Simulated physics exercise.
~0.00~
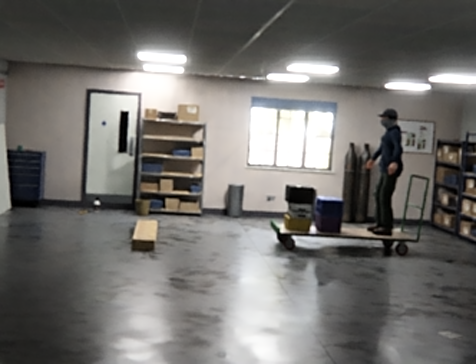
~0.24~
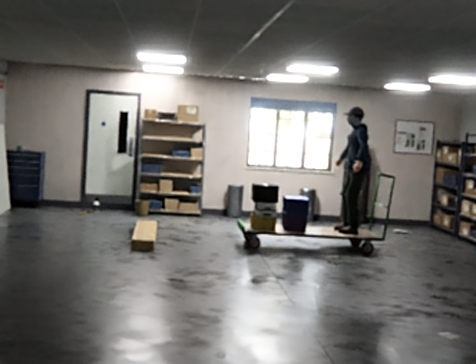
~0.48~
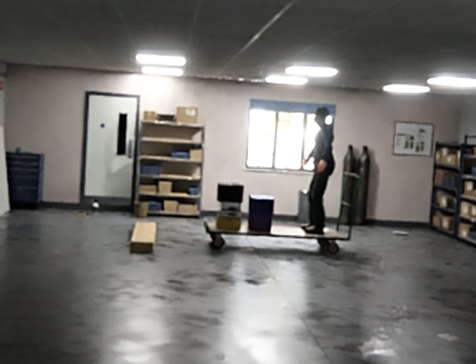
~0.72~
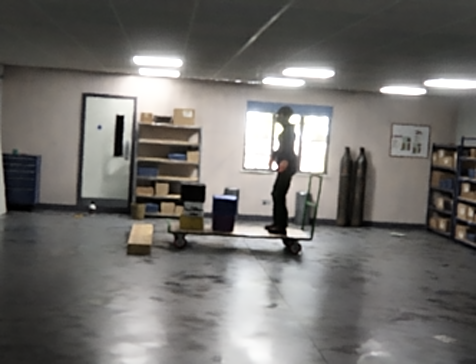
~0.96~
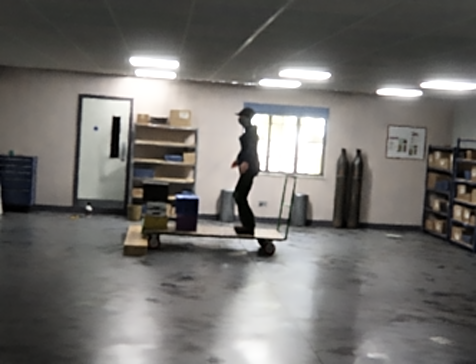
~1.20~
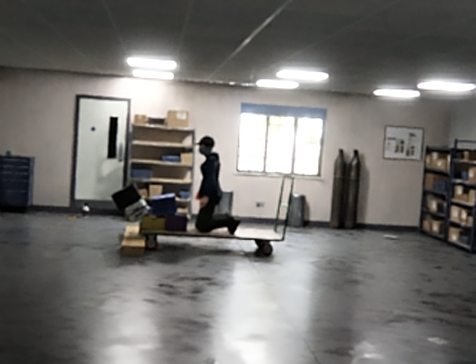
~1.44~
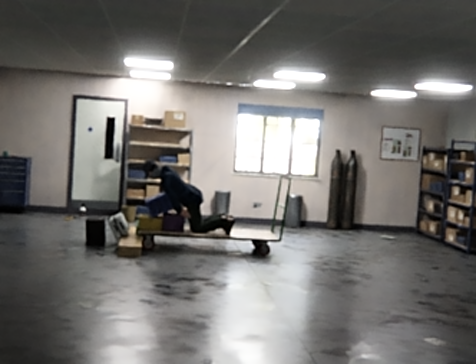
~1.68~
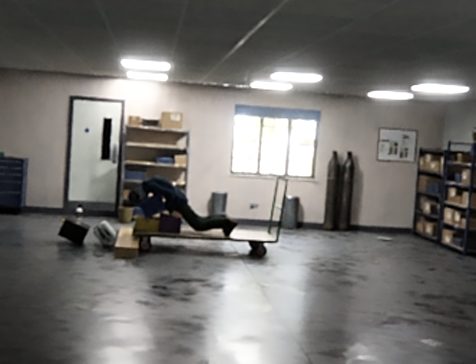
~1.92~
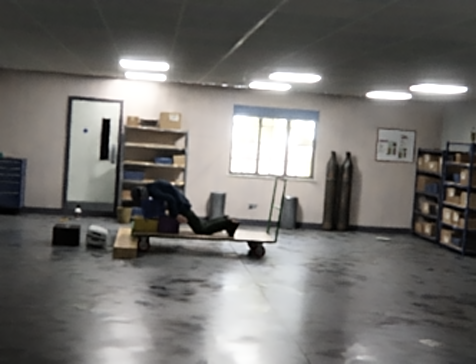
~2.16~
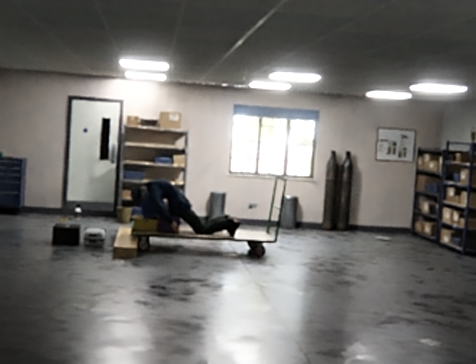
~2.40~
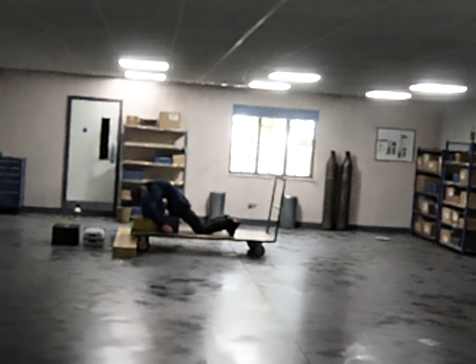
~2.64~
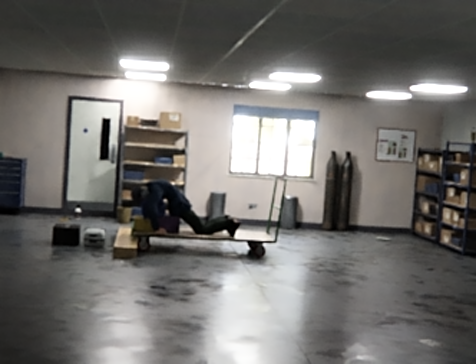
Storeroom, flat cart rolling left and stopping against a low block, boxes toppling off its front, standing rider falling forward across deck.
